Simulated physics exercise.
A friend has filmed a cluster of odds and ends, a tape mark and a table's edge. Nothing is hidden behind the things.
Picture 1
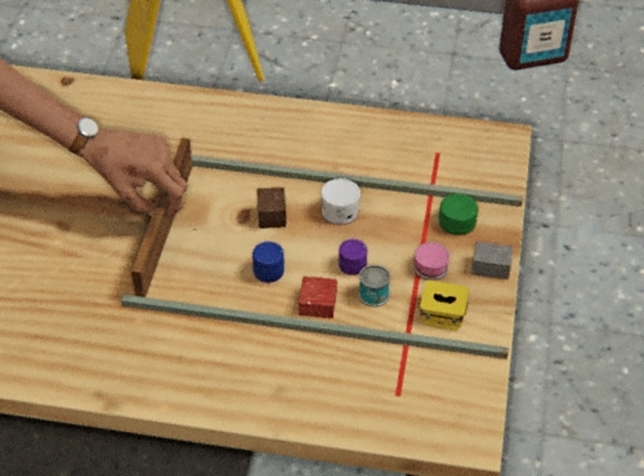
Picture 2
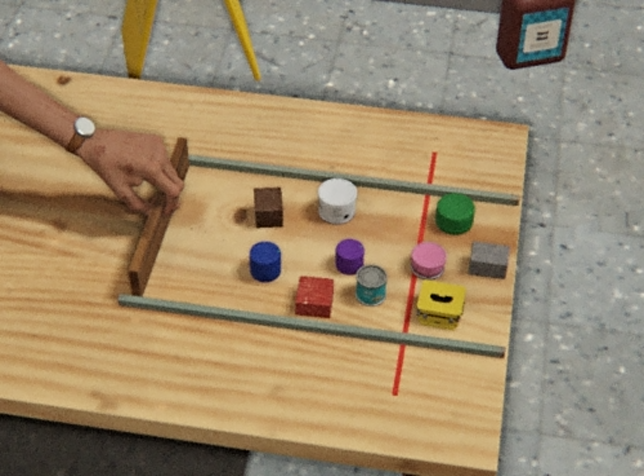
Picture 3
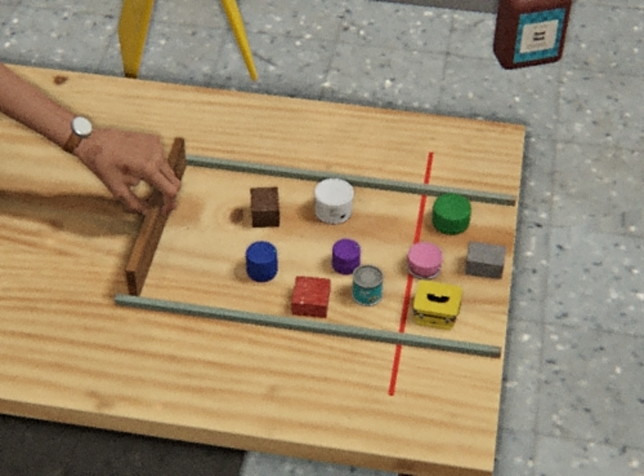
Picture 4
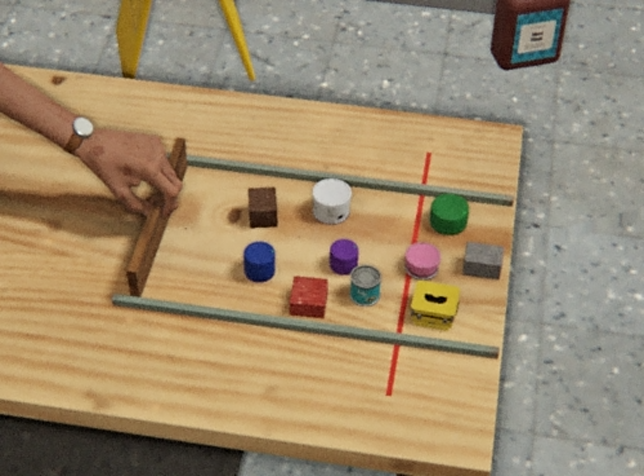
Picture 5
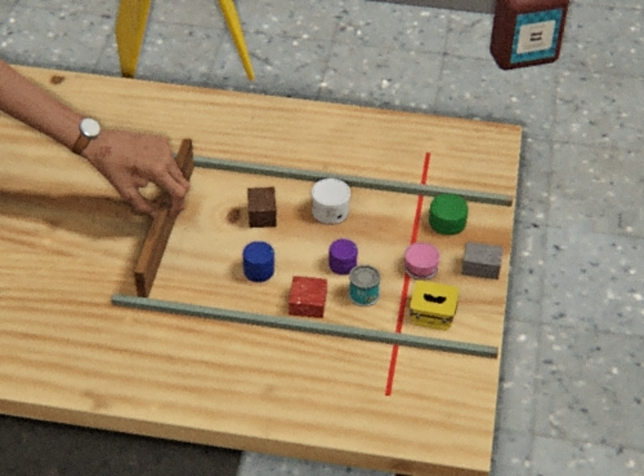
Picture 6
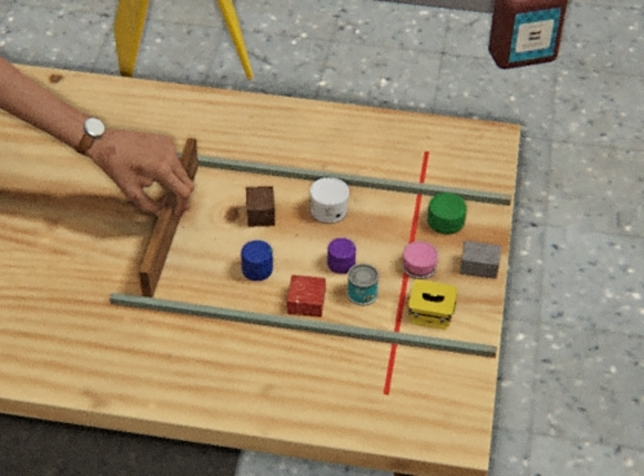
A hand sliding a wooden board slightly right between two rails, towards unmoving small blocks, tubs and tins around a red line.
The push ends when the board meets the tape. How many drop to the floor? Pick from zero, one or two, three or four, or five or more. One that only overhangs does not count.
Here the number that fall off is zero.
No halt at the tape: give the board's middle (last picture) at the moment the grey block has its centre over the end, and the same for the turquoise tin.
About (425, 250), and (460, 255) for the other.
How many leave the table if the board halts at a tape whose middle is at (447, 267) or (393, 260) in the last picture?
In that order 1 and 0.
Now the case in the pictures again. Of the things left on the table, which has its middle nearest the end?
It is the grey block.
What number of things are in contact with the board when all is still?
That makes 5.
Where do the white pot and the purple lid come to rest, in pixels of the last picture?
The white pot stops around (436, 205); the purple lid around (422, 261).
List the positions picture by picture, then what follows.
In the first picture, grey block (492, 261); green lid (458, 215); yellow case (444, 306); board (164, 216); tape (420, 264).
In the second picture, green lid (455, 214); blue lid (265, 262).
In the third picture, yellow case (437, 305); brown block (265, 207).
In the fourth picture, grey block (483, 261); white pot (332, 202).
In the fifth picture, green lid (449, 214); turquoise tin (365, 286).
In the sixth picture, grey block (481, 260); green lid (447, 213); yellow case (432, 305); board (170, 216); tape (408, 262).
Soon after, none off yet; grey block at rest near (481, 260); green lid at rest near (447, 213); yellow case at rest near (432, 305).
After that, none off yet; grey block at rest near (481, 260); green lid at rest near (447, 213); yellow case moving near (443, 307).
In the end, the number that fall off is zero.
